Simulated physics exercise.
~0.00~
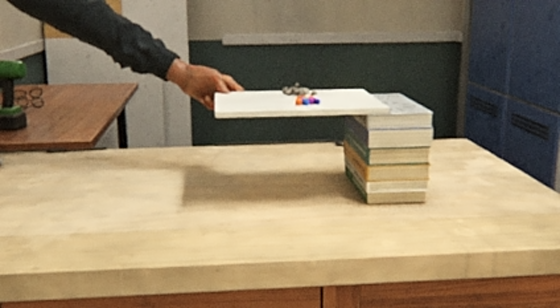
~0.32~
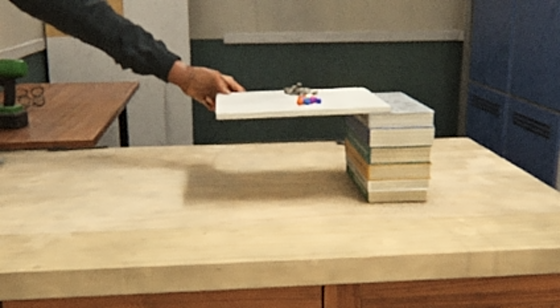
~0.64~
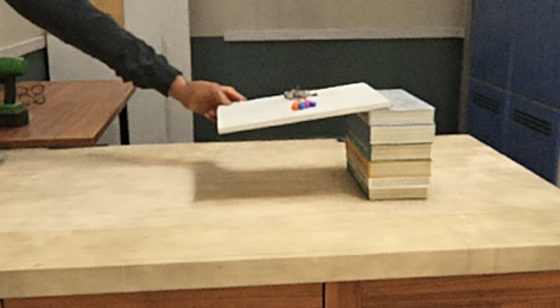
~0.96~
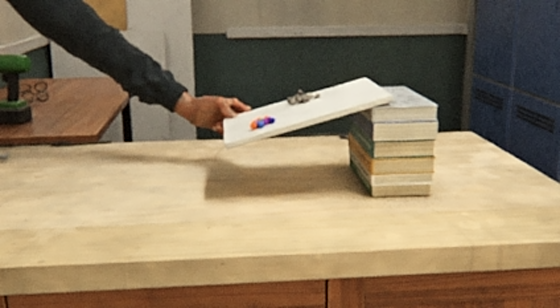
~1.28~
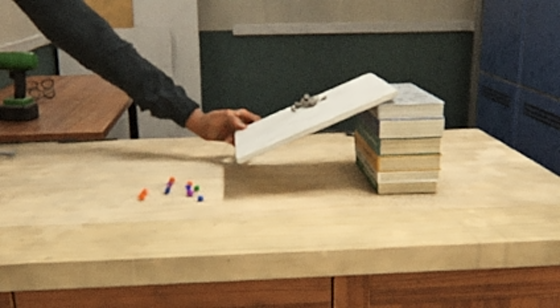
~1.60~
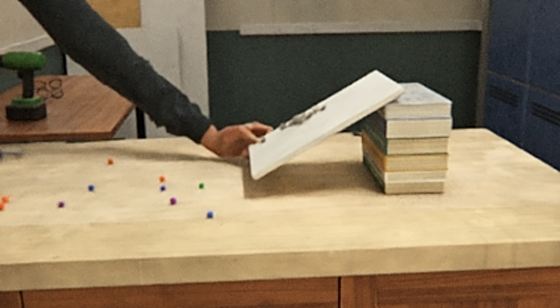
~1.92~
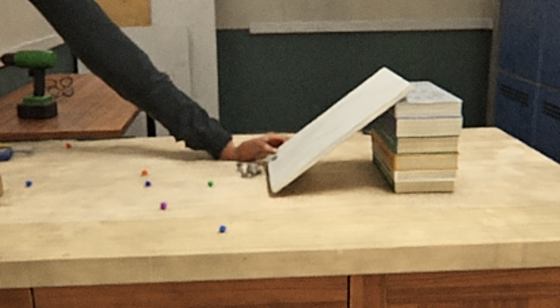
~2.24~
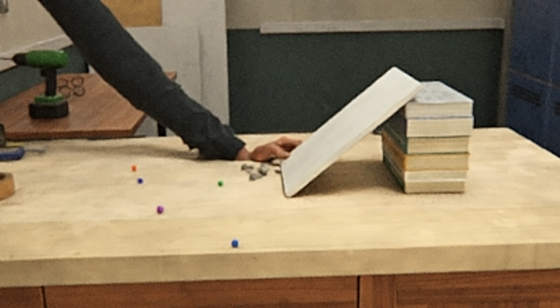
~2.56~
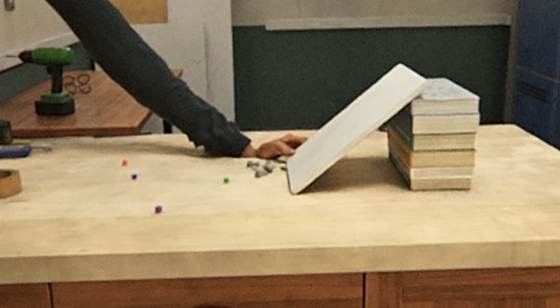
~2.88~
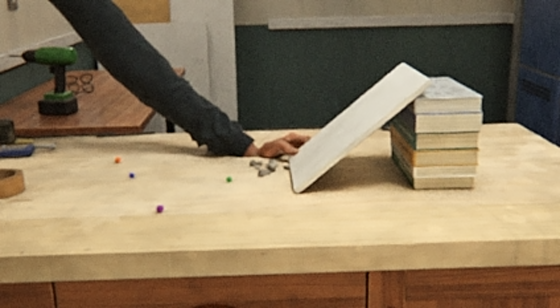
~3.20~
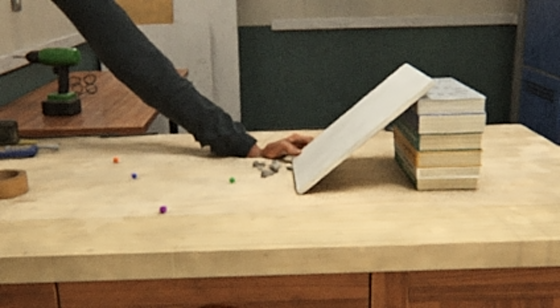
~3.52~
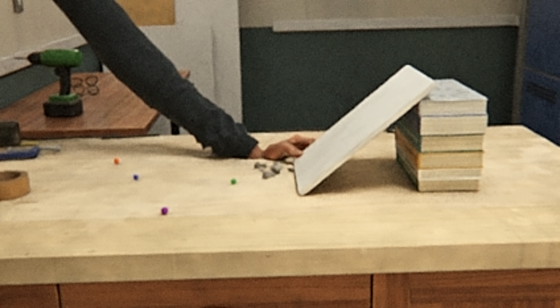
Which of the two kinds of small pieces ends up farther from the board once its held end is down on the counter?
The colourful pieces end up farther away, spread well out across the counter, while the greyish bits stay close to the foot of the board.
